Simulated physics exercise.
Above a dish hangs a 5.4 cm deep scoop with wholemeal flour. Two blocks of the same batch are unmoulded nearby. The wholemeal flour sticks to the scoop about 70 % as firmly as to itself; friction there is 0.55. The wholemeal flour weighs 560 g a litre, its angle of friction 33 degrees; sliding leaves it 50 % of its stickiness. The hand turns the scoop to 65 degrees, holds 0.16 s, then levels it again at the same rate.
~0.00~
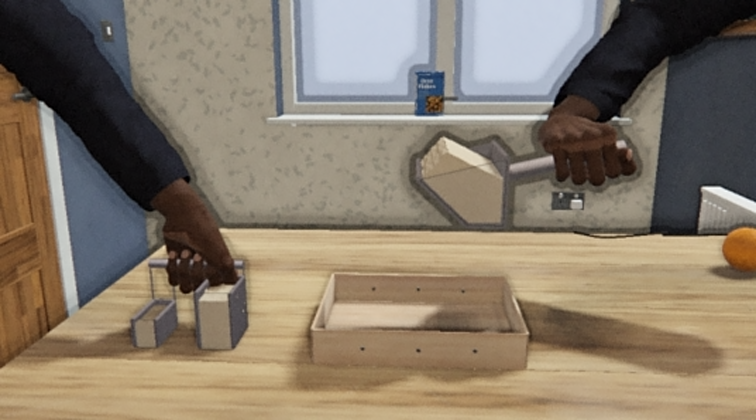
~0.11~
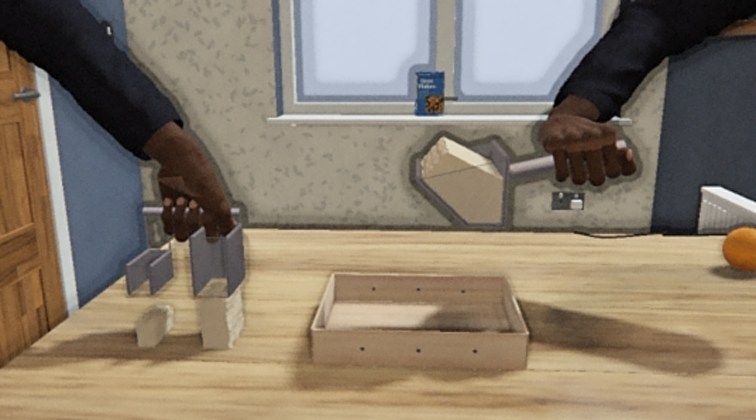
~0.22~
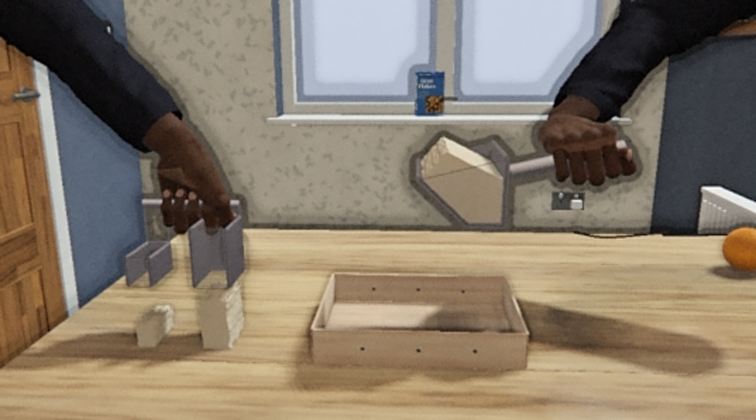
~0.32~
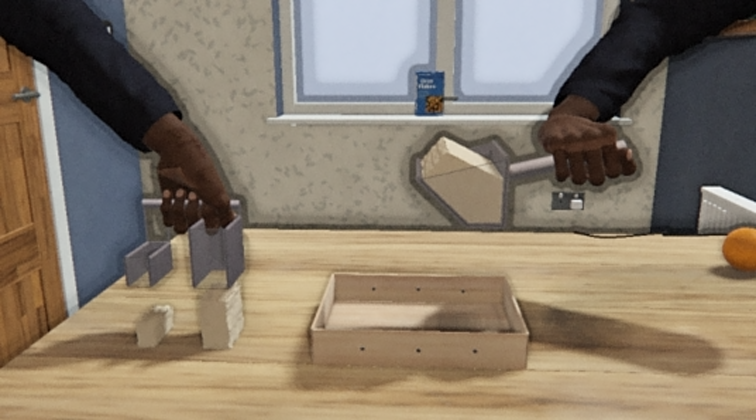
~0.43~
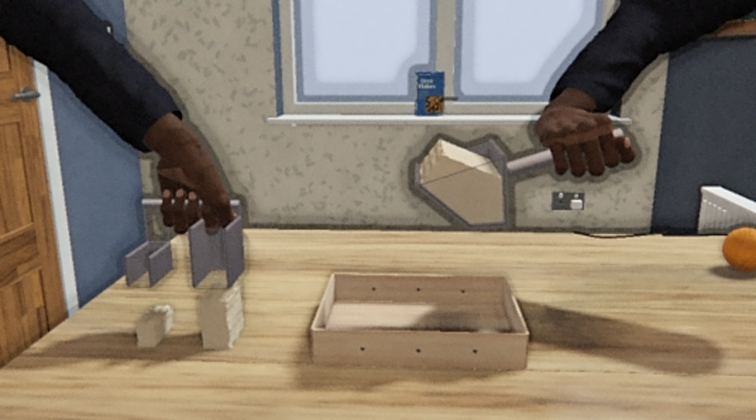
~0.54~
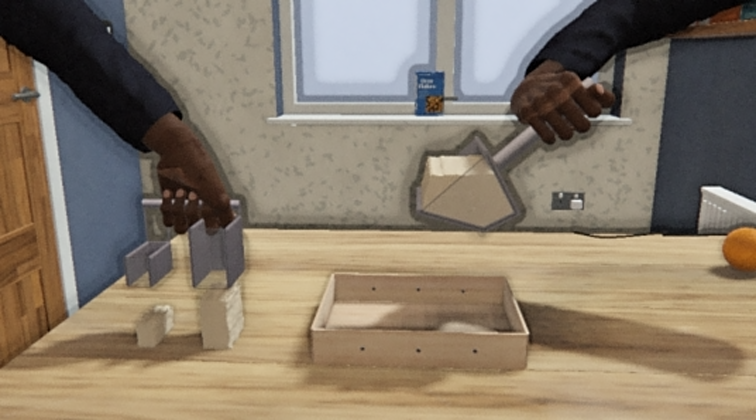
In a room with a pale wooden table before a speckled wall and window, seen from the front by a still camera, a tan open box sits centrally, with an orange at right. A dark-sleeved left hand lifts two grey moulds off a small and a taller beige block, then holds them above. The right hand holds a scoop of pale flour over the box, then tilts it downward leftward.
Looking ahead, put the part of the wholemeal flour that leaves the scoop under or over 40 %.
It comes out under 40 %.
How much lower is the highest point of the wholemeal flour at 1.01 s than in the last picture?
Roughly 0.0 cm.
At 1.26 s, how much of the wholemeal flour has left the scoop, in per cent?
About 0 %.
By 0.75 s, the scoop is at 65 degrees and 0 % has left it.
By 1.01 s, the scoop is at 56 degrees and 0 % has left it.
By 1.26 s, the scoop is at 2 degrees and 0 % has left it.
By 1.51 s, the scoop is at 0 degrees and 0 % has left it.
By 1.69 s, at the end, the scoop is at 0 degrees and 0 % has left it.
